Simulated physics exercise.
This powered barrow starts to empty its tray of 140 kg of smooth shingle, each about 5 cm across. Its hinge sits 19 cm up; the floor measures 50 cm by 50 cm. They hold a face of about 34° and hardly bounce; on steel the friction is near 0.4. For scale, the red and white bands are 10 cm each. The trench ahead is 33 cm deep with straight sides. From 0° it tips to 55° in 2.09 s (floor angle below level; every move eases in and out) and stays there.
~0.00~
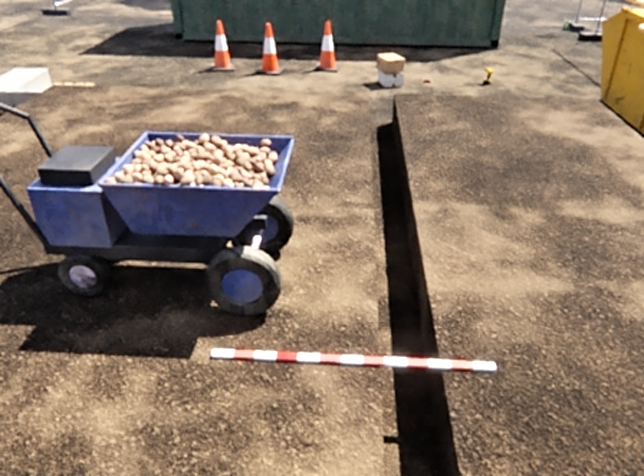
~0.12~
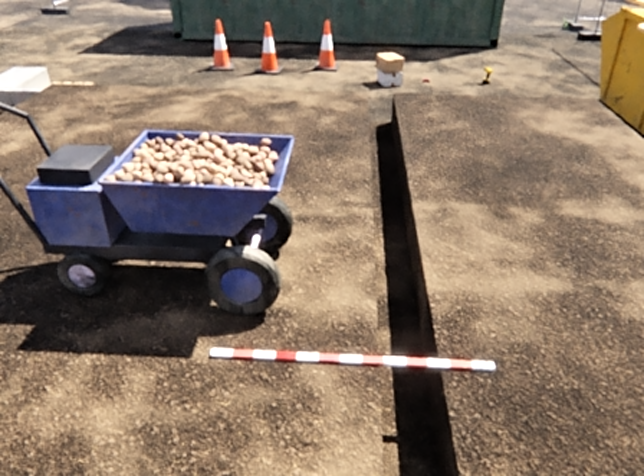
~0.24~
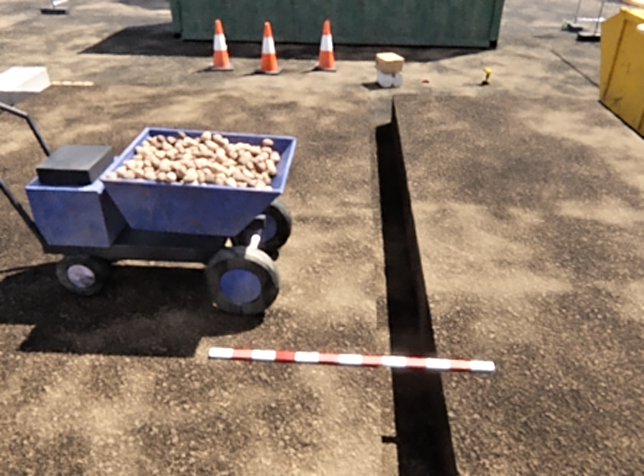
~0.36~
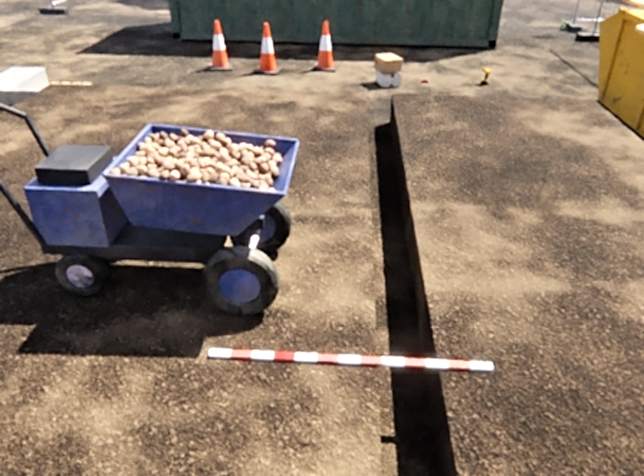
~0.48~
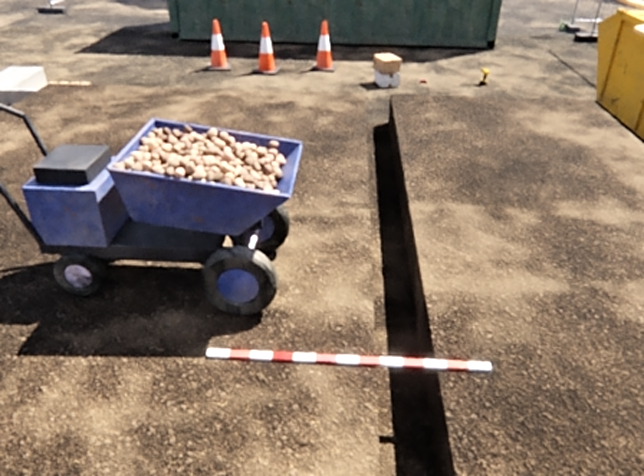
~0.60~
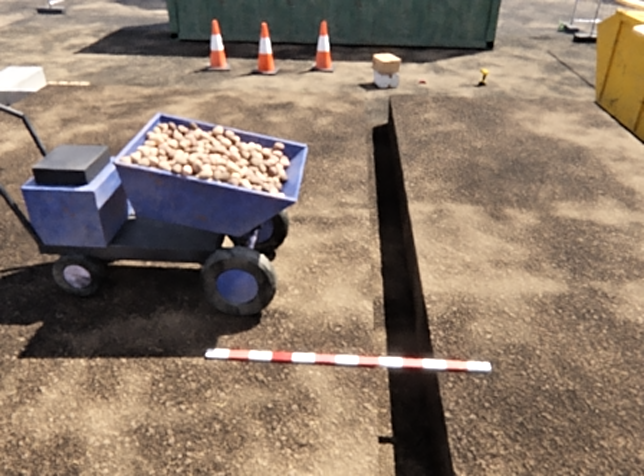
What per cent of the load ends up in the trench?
Close to 65 in a hundred.
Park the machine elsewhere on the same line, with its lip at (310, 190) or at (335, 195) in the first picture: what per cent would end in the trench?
First some 65, then 50 per cent.
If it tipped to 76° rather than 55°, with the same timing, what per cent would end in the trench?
In that case some 95 per cent.
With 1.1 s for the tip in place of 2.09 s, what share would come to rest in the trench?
Then about 65 per cent.
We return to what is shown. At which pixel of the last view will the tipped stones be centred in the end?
Around (390, 318).
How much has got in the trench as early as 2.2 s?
Some 20 per cent.
After 1.6 s the floor is at 46°; 99 % in the tray, 1 % short of the trench; the foremost stones are at (351, 231).
After 2.2 s the floor is at 55°; 70 % in the tray, 9 % short of the trench, 21 % in the trench; the foremost stones are at (413, 323).
After 2.5 s the floor is at 55°; 52 % in the tray, 8 % short of the trench, 40 % in the trench; the foremost stones are at (413, 327).
After 4.5 s the floor is at 55°; 24 % in the tray, 10 % short of the trench, 65 % in the trench; the foremost stones are at (416, 332).
